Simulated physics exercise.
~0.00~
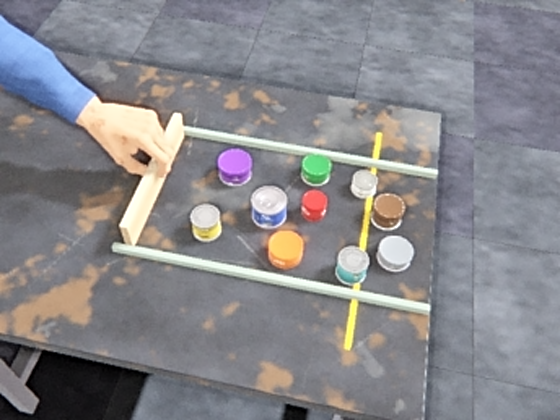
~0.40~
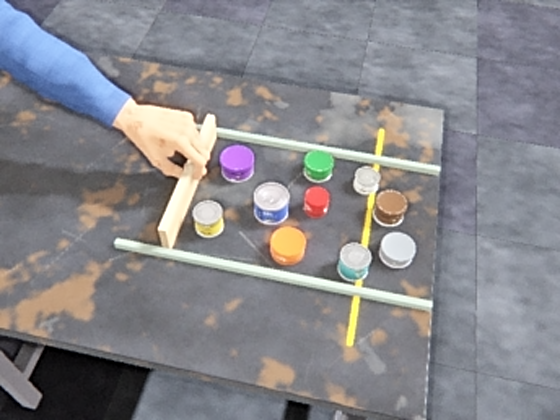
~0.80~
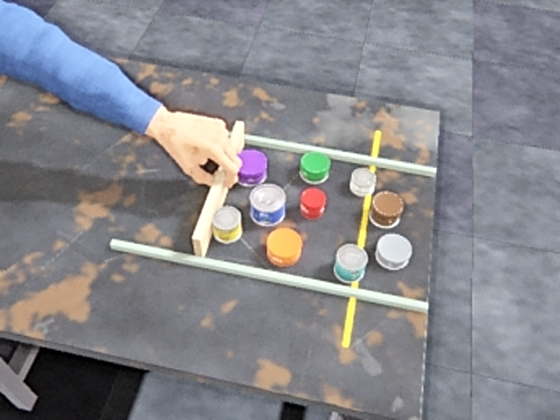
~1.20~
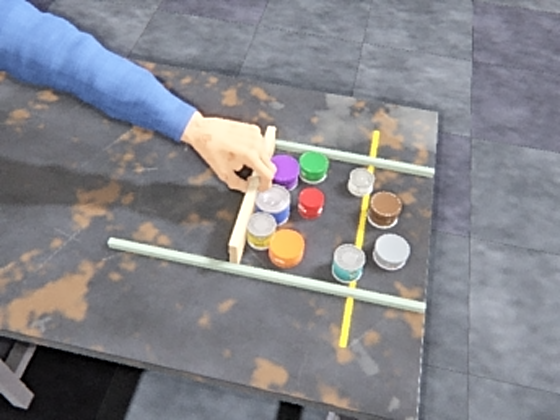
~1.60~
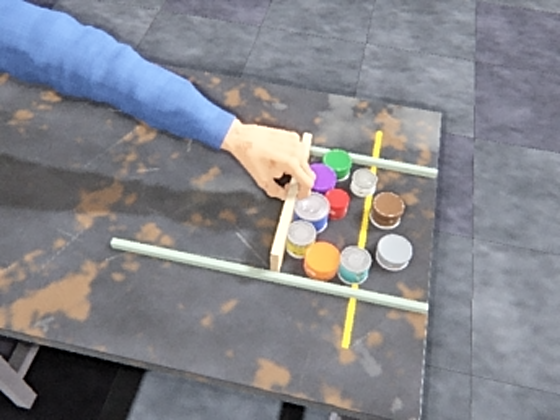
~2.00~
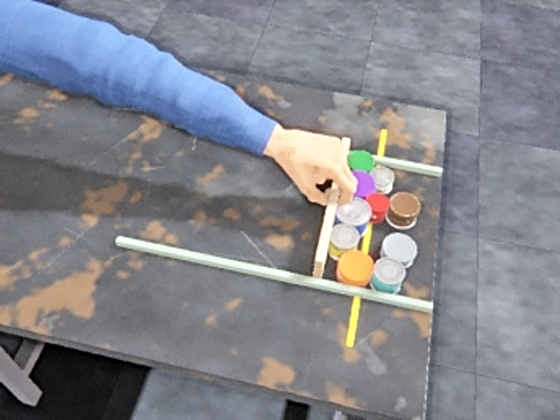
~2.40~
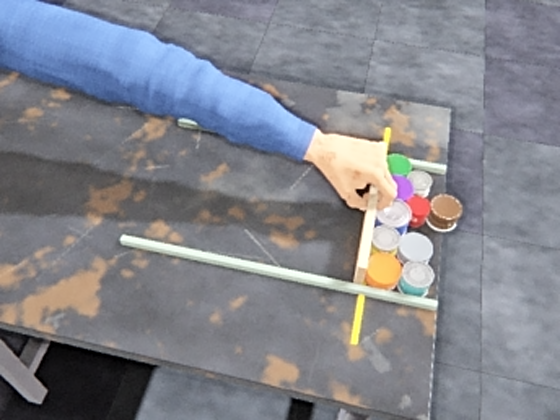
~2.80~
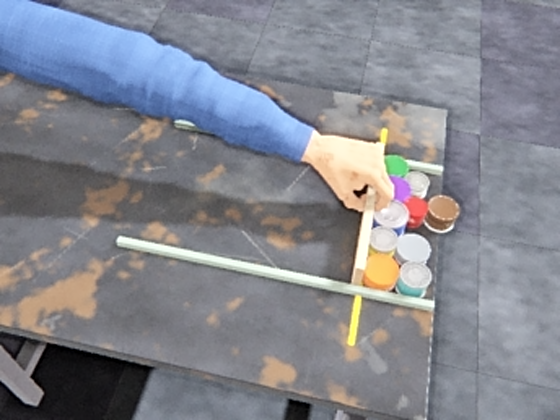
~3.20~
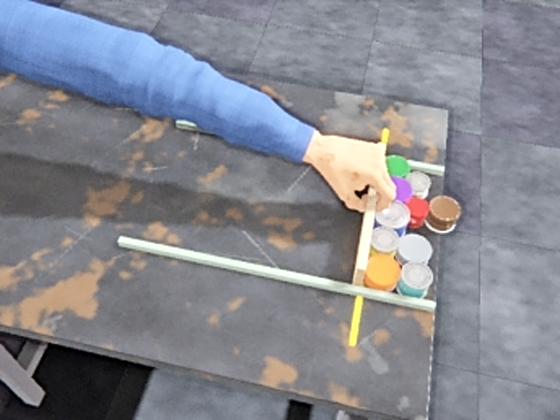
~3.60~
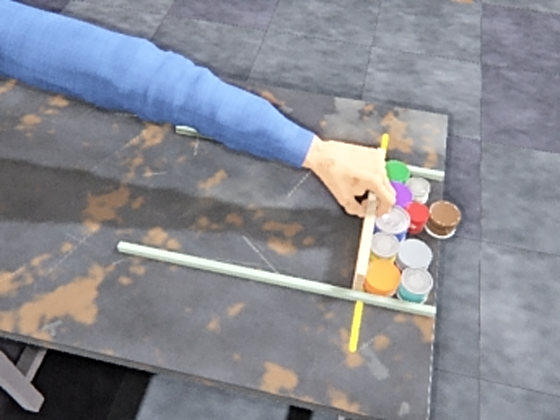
At the start, a hand in a blue sleeve holds an upright wooden board at the left of a group of small, colourful lidded pots on a dark, worn table, between two pale rails. The hand slides the board right, and it gathers the yellow and purple pots first, then the blue tin. Next the orange and red ones are swept along, and the bunch presses into the pots near the yellow tape. The board stops at the tape, with the pots packed tightly by the table's right edge. The brown-lidded one juts out at the edge, but none falls, and everything stays still.
